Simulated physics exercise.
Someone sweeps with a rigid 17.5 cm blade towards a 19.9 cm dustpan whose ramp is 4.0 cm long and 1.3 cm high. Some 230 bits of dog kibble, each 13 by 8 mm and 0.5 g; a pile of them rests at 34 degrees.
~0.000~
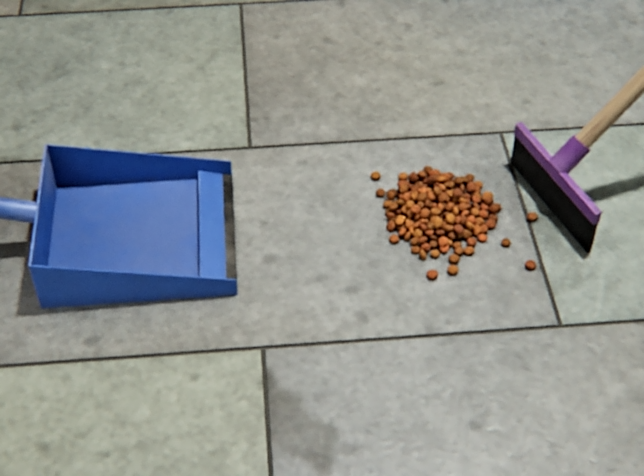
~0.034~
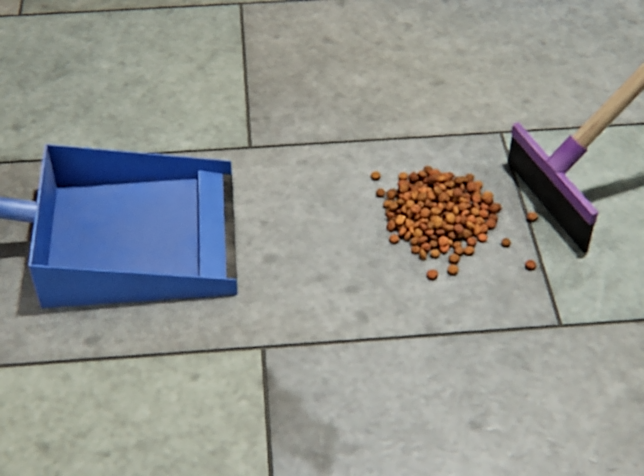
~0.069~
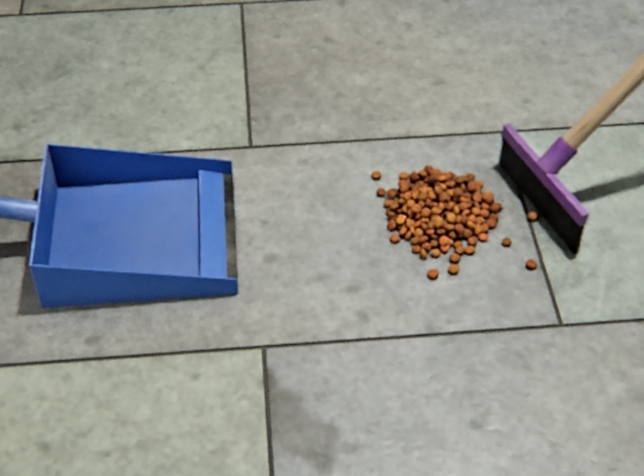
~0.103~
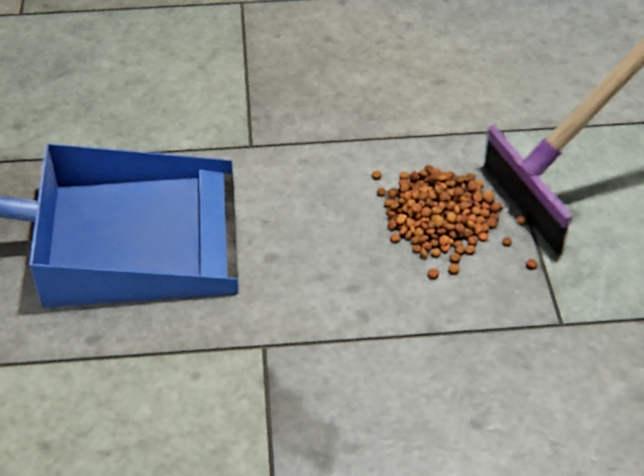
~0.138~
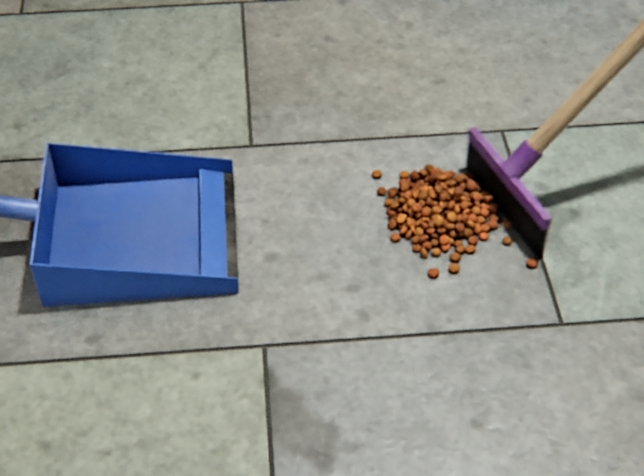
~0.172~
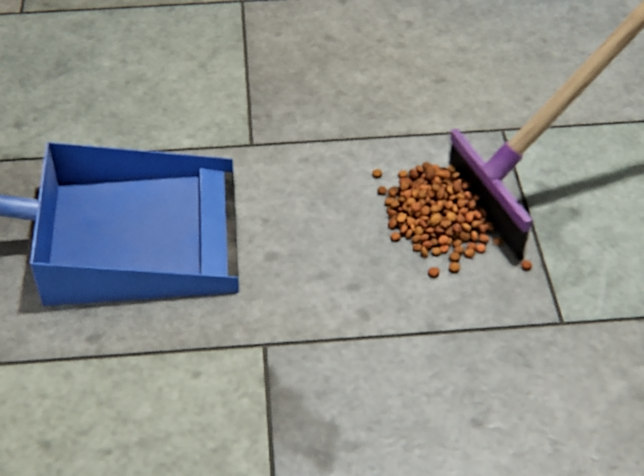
Purple-headed broom with a wooden handle sliding left across grey tiles and pressing into a pile of brown kibble opposite a blue dustpan.
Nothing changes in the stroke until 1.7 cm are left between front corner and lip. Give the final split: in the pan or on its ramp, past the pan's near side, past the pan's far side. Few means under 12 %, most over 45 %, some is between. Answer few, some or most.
Pan some, near side some, far side few.
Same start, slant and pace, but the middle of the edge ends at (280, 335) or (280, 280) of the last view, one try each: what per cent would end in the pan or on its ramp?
Some 5 and 15 per cent.
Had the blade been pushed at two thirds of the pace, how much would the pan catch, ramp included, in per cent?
It would be near 20 per cent.
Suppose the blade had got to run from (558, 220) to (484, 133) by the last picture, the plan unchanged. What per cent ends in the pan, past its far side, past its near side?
Pan 15, far 5, near 15.
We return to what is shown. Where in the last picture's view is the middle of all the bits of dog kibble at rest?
At about (249, 250).
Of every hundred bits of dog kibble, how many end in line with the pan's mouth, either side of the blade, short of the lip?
Roughly 50 per cent.
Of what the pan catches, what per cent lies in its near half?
Some 60 per cent.
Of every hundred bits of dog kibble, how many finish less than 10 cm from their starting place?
Roughly 5 per cent.
Then, at 0.36 s, middle of the blade 17 cm from the lip; 0 % over the lip, far side 0 %, near side 5 %.
After 0.49 s, middle of the blade 8 cm from the lip; 0 % over the lip, far side 5 %, near side 15 %.
After 0.74 s, middle of the blade 5 cm from the lip; 25 % over the lip, far side 5 %, near side 20 %.
By 1.3 s all is still; pan 25 %, near side 20 %, far side 5 %, in front of the lip or behind the blade 50 %.
